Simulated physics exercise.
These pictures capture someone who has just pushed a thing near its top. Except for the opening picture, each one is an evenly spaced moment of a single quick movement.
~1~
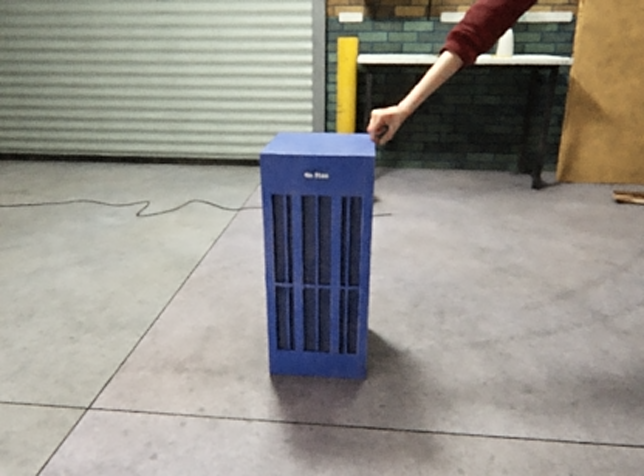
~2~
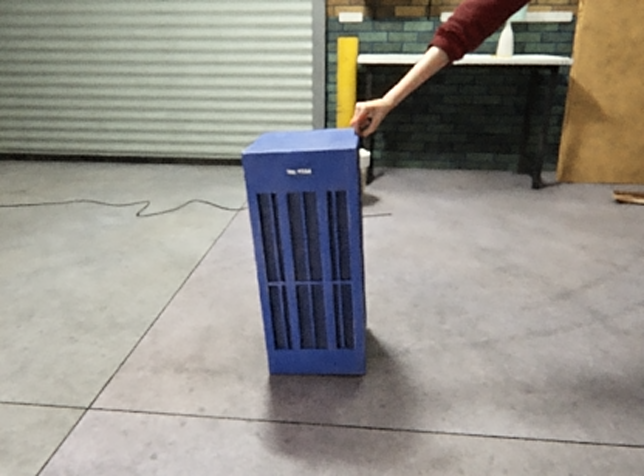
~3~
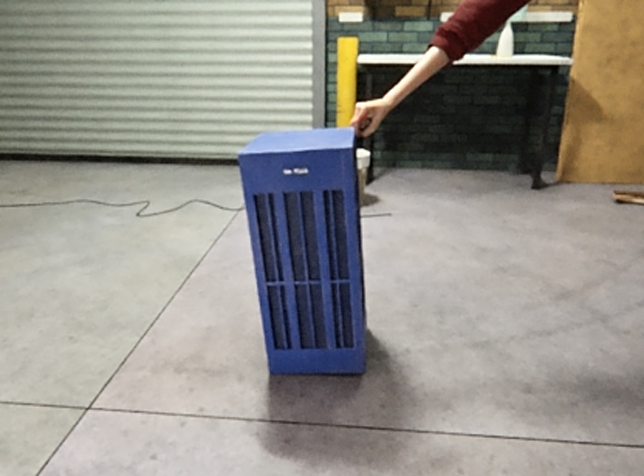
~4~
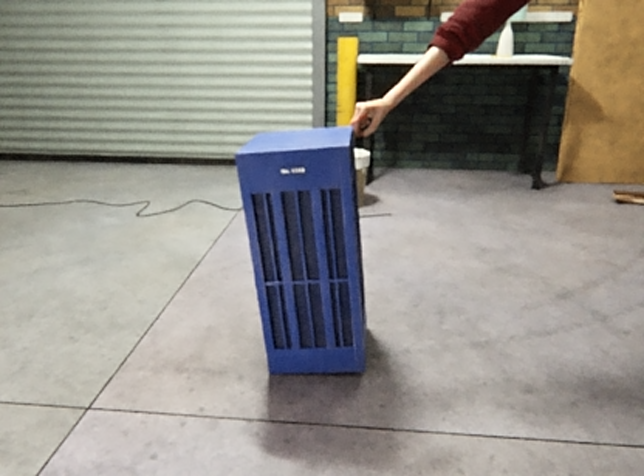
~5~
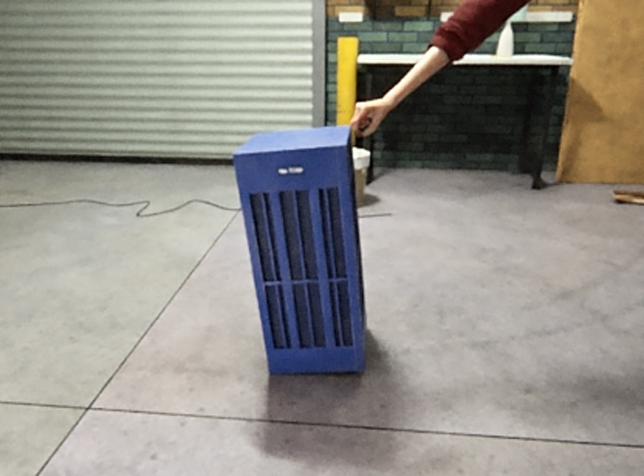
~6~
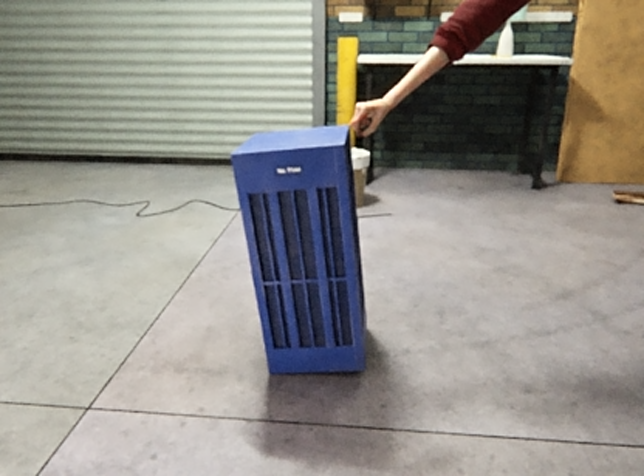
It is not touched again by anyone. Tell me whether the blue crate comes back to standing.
My guess is it will hold its balance after that.
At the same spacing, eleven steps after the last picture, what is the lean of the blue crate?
Around 2°.
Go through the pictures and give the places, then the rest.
The first frame shows blue crate (322, 254) upright.
The second frame shows blue crate (314, 251) 4° off upright.
The third frame shows blue crate (312, 251) 5° off upright.
The fourth frame shows blue crate (311, 250) 6° off upright.
The fifth frame shows blue crate (310, 250) 6° off upright.
The sixth frame shows blue crate (309, 250) 6° off upright.
Then, 0.26 s on from there, blue crate upright near (323, 254).
In the end, the blue crate rocks back upright, near (322, 255).
